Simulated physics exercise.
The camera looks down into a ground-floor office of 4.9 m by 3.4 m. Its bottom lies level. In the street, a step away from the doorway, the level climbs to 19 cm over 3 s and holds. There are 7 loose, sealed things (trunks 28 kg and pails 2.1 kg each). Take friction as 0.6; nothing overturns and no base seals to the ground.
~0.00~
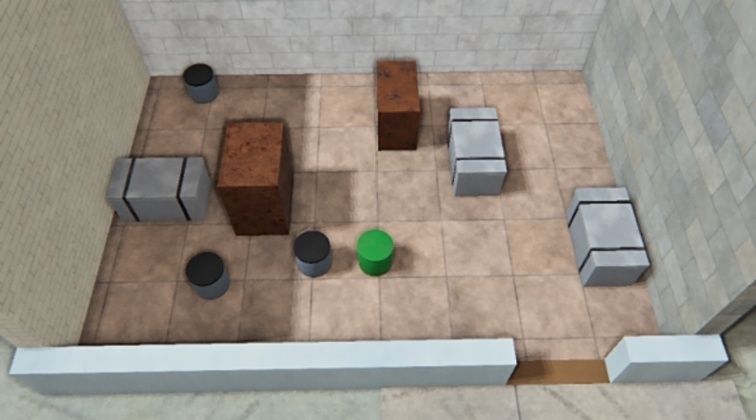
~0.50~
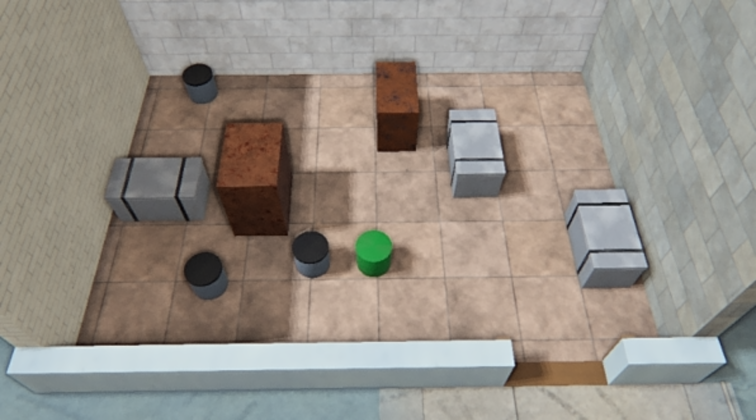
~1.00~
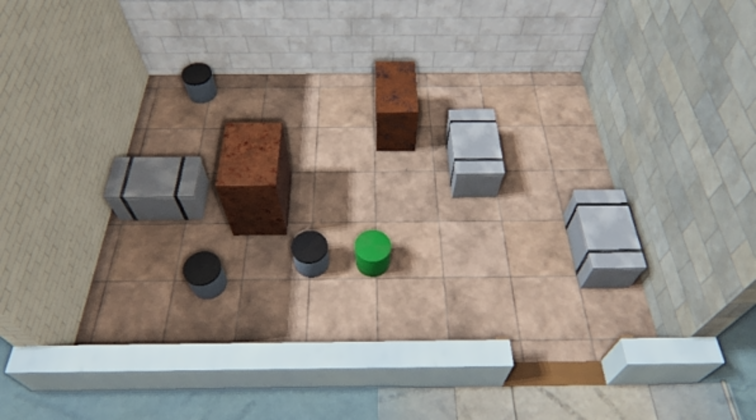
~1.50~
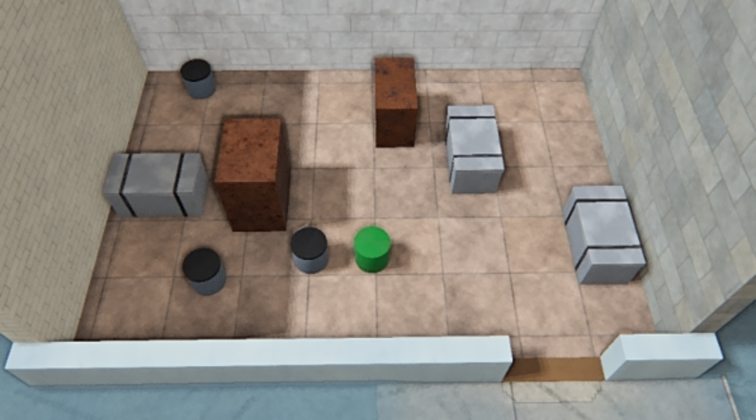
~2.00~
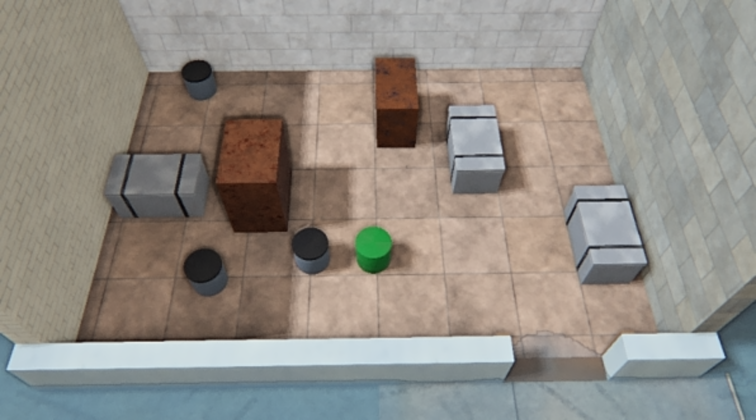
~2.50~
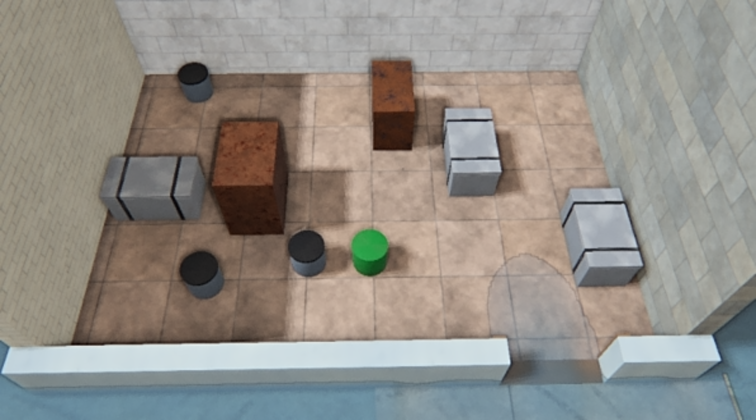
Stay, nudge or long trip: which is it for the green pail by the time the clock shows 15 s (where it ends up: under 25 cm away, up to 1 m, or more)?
The green pail slides a little.
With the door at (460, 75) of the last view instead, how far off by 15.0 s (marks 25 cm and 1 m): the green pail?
In that case the green pail ends far away.
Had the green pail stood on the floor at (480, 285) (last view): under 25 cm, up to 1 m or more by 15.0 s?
It travels far.
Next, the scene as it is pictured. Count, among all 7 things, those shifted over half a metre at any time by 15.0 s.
5 of them.
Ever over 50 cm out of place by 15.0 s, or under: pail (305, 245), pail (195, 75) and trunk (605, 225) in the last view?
In that order: Past it, more, short of it.
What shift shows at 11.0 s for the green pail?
Roughly 40 cm by then.
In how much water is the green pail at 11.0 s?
About 2 cm.
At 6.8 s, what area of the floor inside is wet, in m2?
Roughly 11.5 m2.
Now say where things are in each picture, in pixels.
The first picture shows the green pail at (375, 245) rests on the ground; water covers 0.0 m2; 0 of 7 have shifted.
The second picture shows the green pail at (374, 246) rests on the ground; 0.0 m2 under water; 0 of 7 have shifted.
The third picture shows the green pail at (373, 246) rests on the ground; 0.0 m2 under water; 0 of 7 have shifted.
The fourth picture shows the green pail at (372, 242), on the bottom; water covers 0.0 m2; 0 of 7 have shifted.
The fifth picture shows the green pail at (373, 242) rests on the ground; 0.1 m2 under water; 0 of 7 have shifted.
The sixth picture shows the green pail at (370, 245), on the bottom; water covers 0.7 m2; 0 of 7 have shifted.
After 3.5 s the green pail is near (370, 245), 0.0 m from its start, aground; 0 afloat.
After 6.8 s the green pail is near (369, 245), 0.0 m from its start, aground; 0 afloat.
After 11.0 s the green pail is near (345, 276), 0.4 m from its start, aground; 4 afloat.
After 15.0 s the green pail is near (422, 266), 0.5 m from its start, afloat; 6 afloat.
